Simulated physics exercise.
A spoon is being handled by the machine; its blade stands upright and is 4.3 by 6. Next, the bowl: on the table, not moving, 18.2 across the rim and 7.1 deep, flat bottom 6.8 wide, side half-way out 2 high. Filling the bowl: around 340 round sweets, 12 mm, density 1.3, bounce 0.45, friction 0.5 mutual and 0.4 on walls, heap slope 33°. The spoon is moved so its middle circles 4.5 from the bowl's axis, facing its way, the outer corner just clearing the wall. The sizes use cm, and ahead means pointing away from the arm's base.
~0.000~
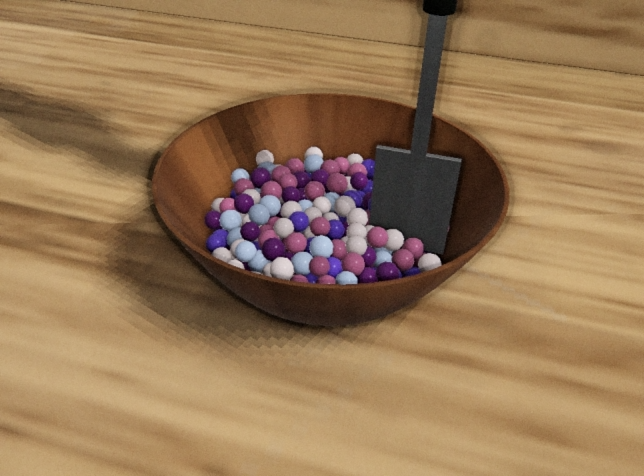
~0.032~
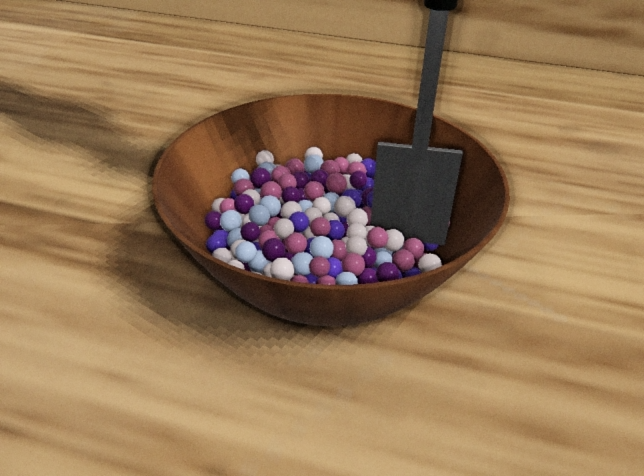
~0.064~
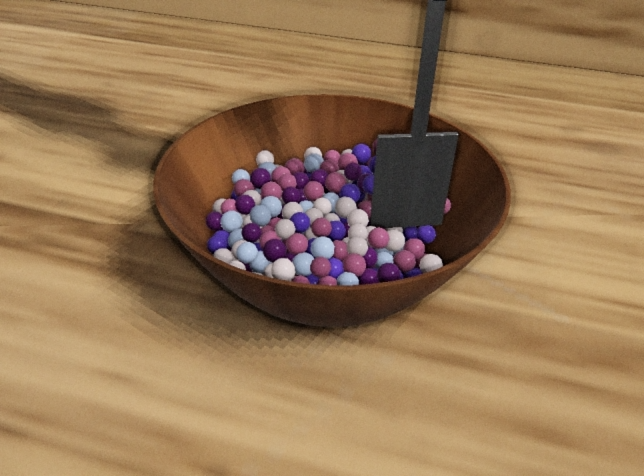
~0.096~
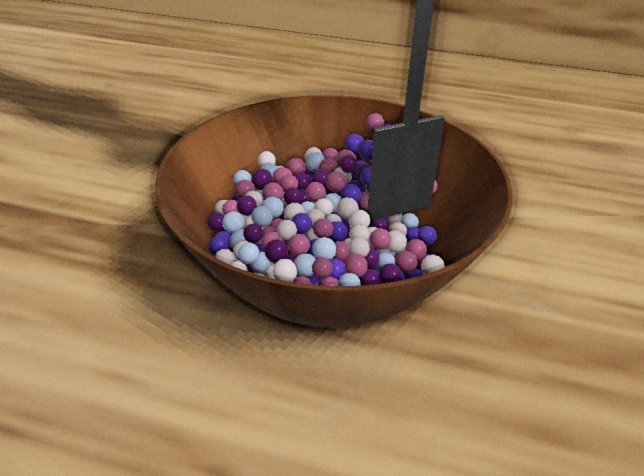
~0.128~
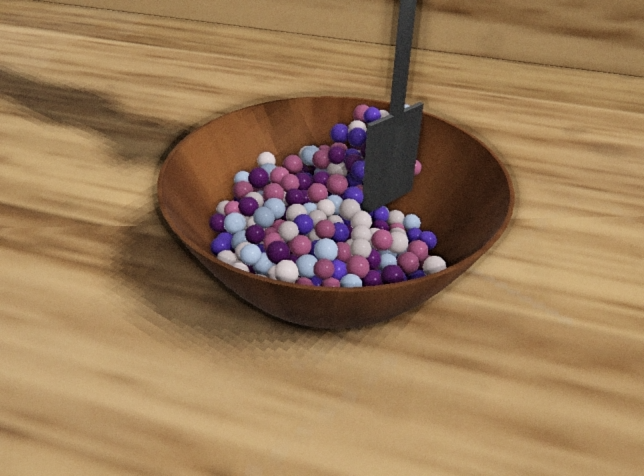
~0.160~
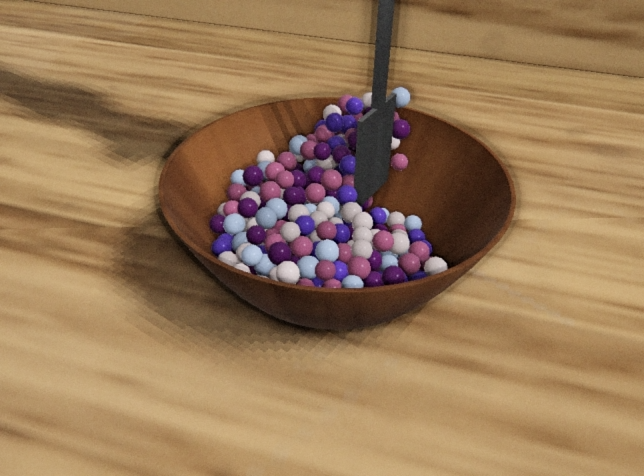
On a wooden table, a dark flat blade sweeping around inside a brown bowl, pushing colourful little balls up toward the back rim.
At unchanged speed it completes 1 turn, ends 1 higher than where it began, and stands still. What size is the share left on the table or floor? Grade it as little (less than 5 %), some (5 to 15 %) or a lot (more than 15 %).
Grade: Some, 5 to 15 %.
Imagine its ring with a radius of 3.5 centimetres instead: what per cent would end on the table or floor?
Then about 5 per cent.
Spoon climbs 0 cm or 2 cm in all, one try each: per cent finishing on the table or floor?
Trial one: Roughly 15 %; trial two: Roughly 5 %.
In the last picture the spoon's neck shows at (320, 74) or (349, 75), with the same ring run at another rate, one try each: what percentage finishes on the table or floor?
Well, about 25 percent the first time and about 15 percent the second.
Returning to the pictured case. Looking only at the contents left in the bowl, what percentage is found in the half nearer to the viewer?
45 %.
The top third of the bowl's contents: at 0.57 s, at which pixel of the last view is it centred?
It is centred roughly at (388, 252).
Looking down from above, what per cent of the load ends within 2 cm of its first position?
Around 35 per cent.
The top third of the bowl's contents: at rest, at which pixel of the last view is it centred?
I'd say close to (396, 206).
After 0.36 s, 185° round, highest piece 10 above the table; 329 in the bowl, 2 on the table or floor, 6 in flight or on the tool.
After 0.57 s, 294° round, highest piece 9 above the table; 314 in the bowl, 17 on the table or floor, 6 in flight or on the tool.
After 0.87 s, 0° round, highest piece 7 above the table; 302 in the bowl, 35 on the table or floor.
After 1.57 s, 0° round, highest piece 7 above the table; 302 in the bowl, 35 on the table or floor.
At rest, 302 in the bowl, 35 on the table or floor. That is 10 % on the table or floor.
